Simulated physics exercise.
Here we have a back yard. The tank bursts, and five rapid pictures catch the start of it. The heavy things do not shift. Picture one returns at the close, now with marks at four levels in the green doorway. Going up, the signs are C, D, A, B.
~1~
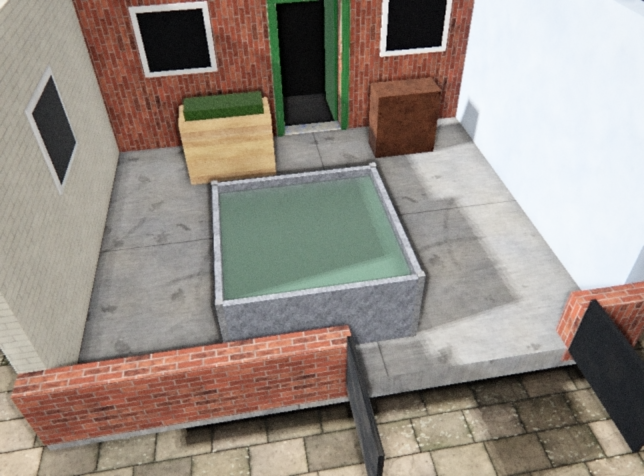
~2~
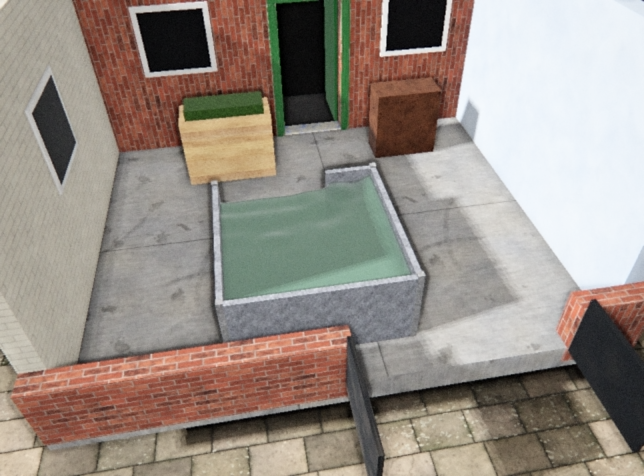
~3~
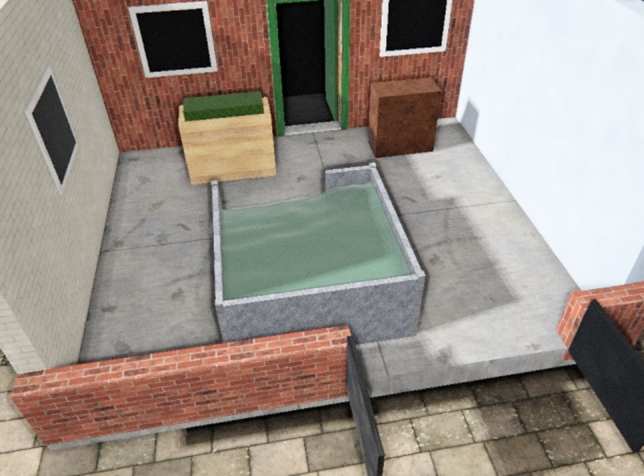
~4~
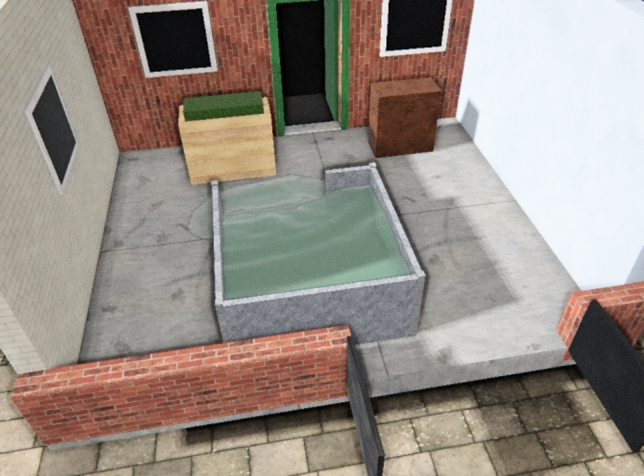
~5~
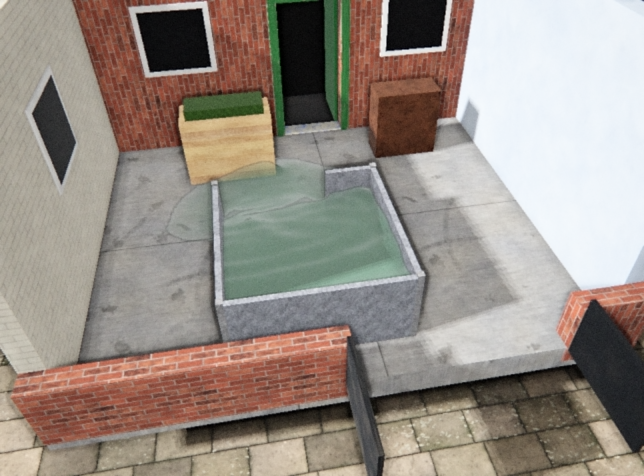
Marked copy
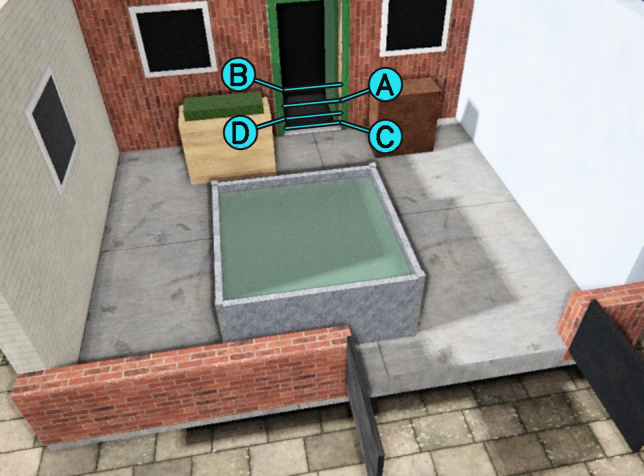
In a back yard with brick walls, a green doorway and an open gate, a square grey tank holds still, greenish water. Part of its far wall disappears, leaving a gap at the back left, and the water inside ripples and slopes. Clear water then spreads through the gap across the paving towards the planter and doorway.
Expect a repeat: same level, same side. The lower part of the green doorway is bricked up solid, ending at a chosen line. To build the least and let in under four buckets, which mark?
The limit is D.
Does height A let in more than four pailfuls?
No, that is safe.
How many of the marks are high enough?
Three.
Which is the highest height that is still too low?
That is height C.
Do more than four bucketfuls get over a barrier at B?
No, that is safe.
In cyan, A at (312, 103); B at (312, 87); C at (313, 125); D at (313, 115); from the bottom up C, D, A, B.
Choosing A, nothing gets over.
Choosing B, nothing gets over.
Choosing C, some 15 bucketfuls get in.
Choosing D, a splash gets over, under a bucket.
